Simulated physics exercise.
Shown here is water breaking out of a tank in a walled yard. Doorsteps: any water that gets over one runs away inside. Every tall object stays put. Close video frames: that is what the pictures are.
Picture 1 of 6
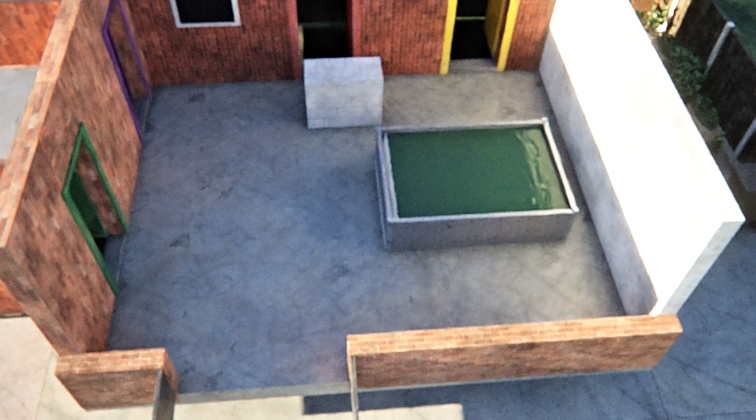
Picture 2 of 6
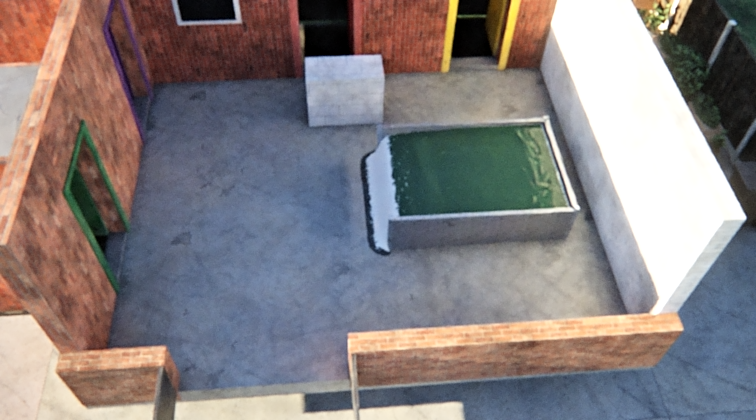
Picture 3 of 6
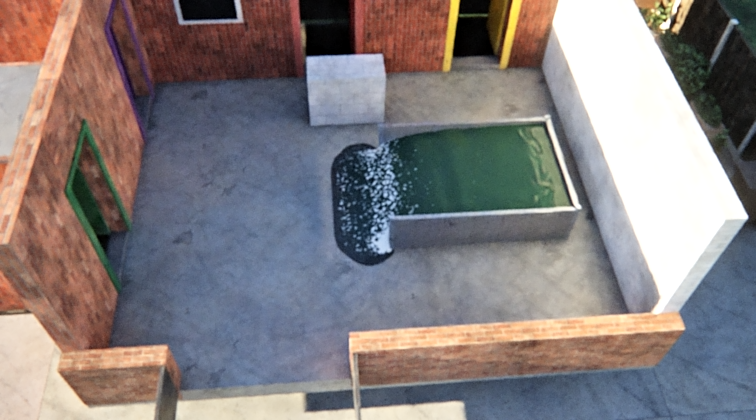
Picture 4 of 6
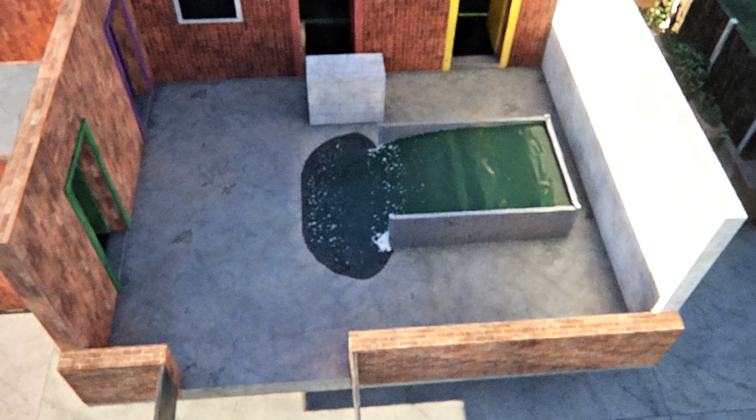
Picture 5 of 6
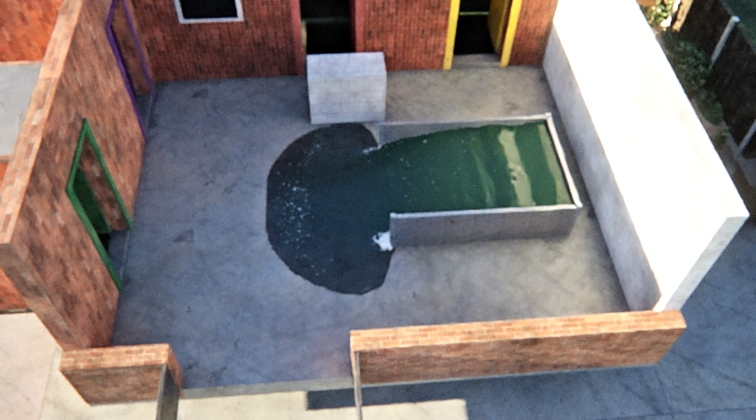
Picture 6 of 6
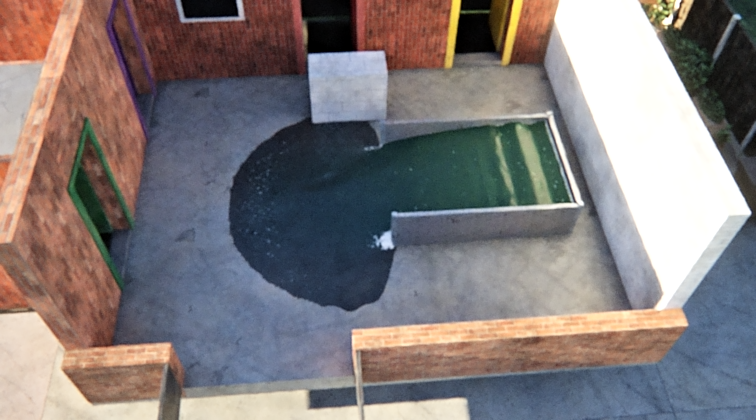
The clip shows a walled yard with brick walls and a tank of still green water, seen from above; water then breaks out of the tank's left side and spreads leftward across the grey floor in a widening dark pool.
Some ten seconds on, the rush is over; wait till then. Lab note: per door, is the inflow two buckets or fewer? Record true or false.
Yellow door true; purple door false; red door true; green door false.
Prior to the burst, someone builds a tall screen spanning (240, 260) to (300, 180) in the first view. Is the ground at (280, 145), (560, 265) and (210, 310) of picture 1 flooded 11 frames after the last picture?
Results in order: Swamped / bone-dry / swamped.
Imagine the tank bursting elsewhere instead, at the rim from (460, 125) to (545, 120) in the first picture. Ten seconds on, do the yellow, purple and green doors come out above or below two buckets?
Going door by door: The yellow door gets too much, the purple door gets too much, and the green door stays safe.
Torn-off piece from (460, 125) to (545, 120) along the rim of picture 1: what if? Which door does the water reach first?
That one is the yellow one.
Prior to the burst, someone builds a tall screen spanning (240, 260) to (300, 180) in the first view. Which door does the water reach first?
Result: The purple door.
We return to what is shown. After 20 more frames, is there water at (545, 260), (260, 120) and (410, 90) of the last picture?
In turn, the points end up high and dry, soaked and high and dry.
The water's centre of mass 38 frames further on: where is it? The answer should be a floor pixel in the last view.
My reading is close to (277, 184).
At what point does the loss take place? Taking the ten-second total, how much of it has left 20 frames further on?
Estimate: 35 %.
A moment on, water covers 40 % of the floor; the yellow door not reached, the purple door not reached, the red door not reached, the green door under two buckets in.
Next, water covers 55 % of the floor; the yellow door not reached, the purple door under two buckets in, the red door not reached, the green door over two buckets in.
Then, water covers 55 % of the floor; the yellow door not reached, the purple door over two buckets in, the red door not reached, the green door far over two buckets in.
Later, water covers 65 % of the floor; the yellow door wet at the sill, nothing in, the purple door far over two buckets in, the red door wet at the sill, nothing in, the green door far over two buckets in.
In the end, water covers 90 % of the floor; the yellow door wet at the sill, nothing in, the purple door far over two buckets in, the red door wet at the sill, nothing in, the green door far over two buckets in.
